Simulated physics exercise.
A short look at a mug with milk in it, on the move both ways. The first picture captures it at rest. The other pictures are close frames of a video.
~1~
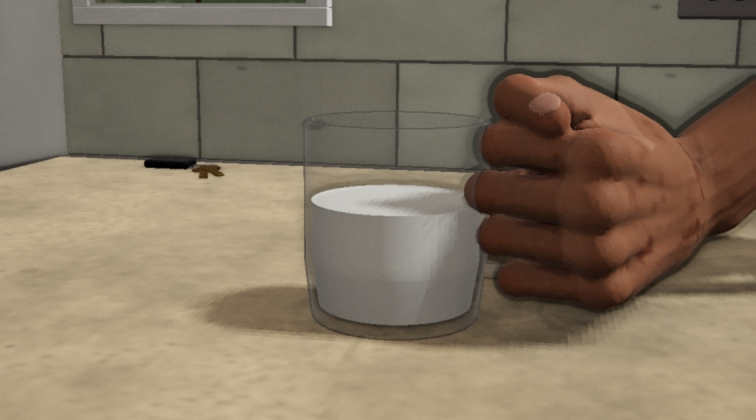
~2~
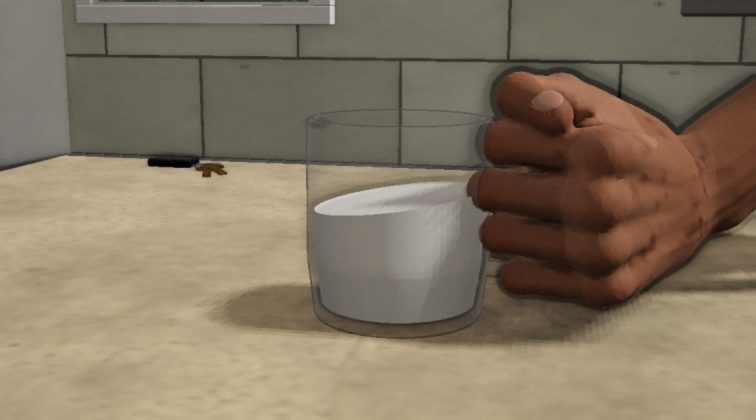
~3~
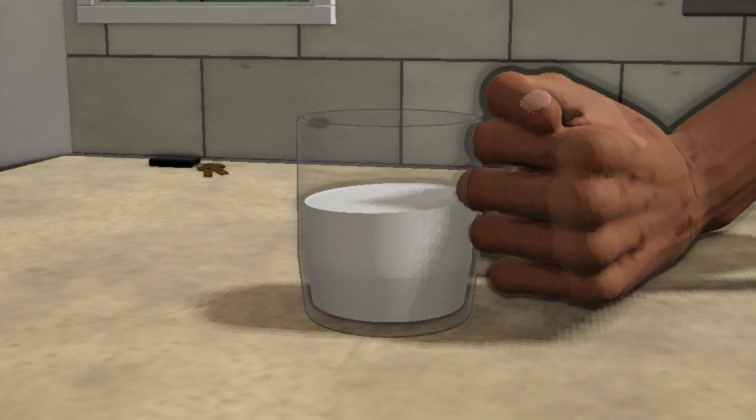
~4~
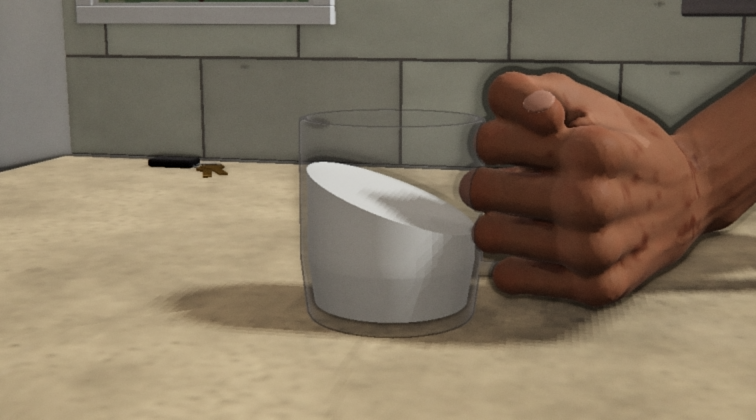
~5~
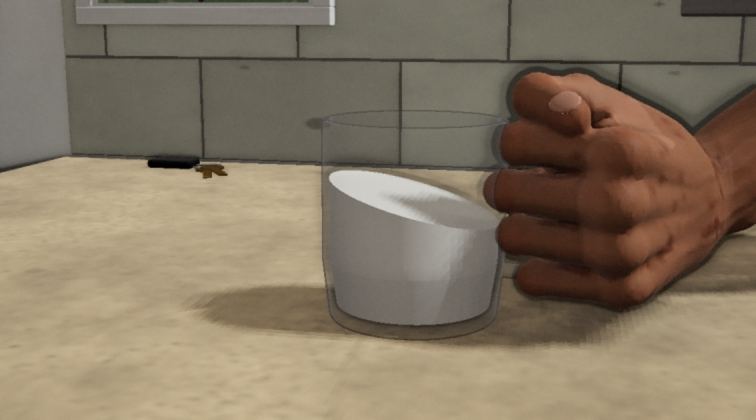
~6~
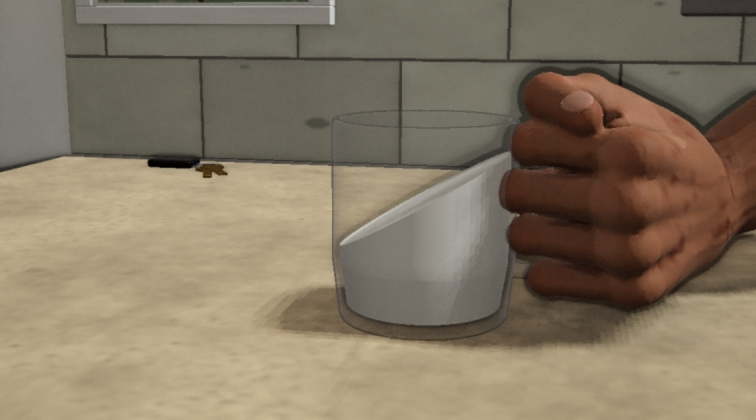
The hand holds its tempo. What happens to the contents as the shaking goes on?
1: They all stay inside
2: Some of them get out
2, some of them get out.
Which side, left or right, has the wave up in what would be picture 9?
To the left edge.
A moment on, the highest wave so far goes over the rim.
When it is over, the highest wave so far goes over the rim; some is on the top.
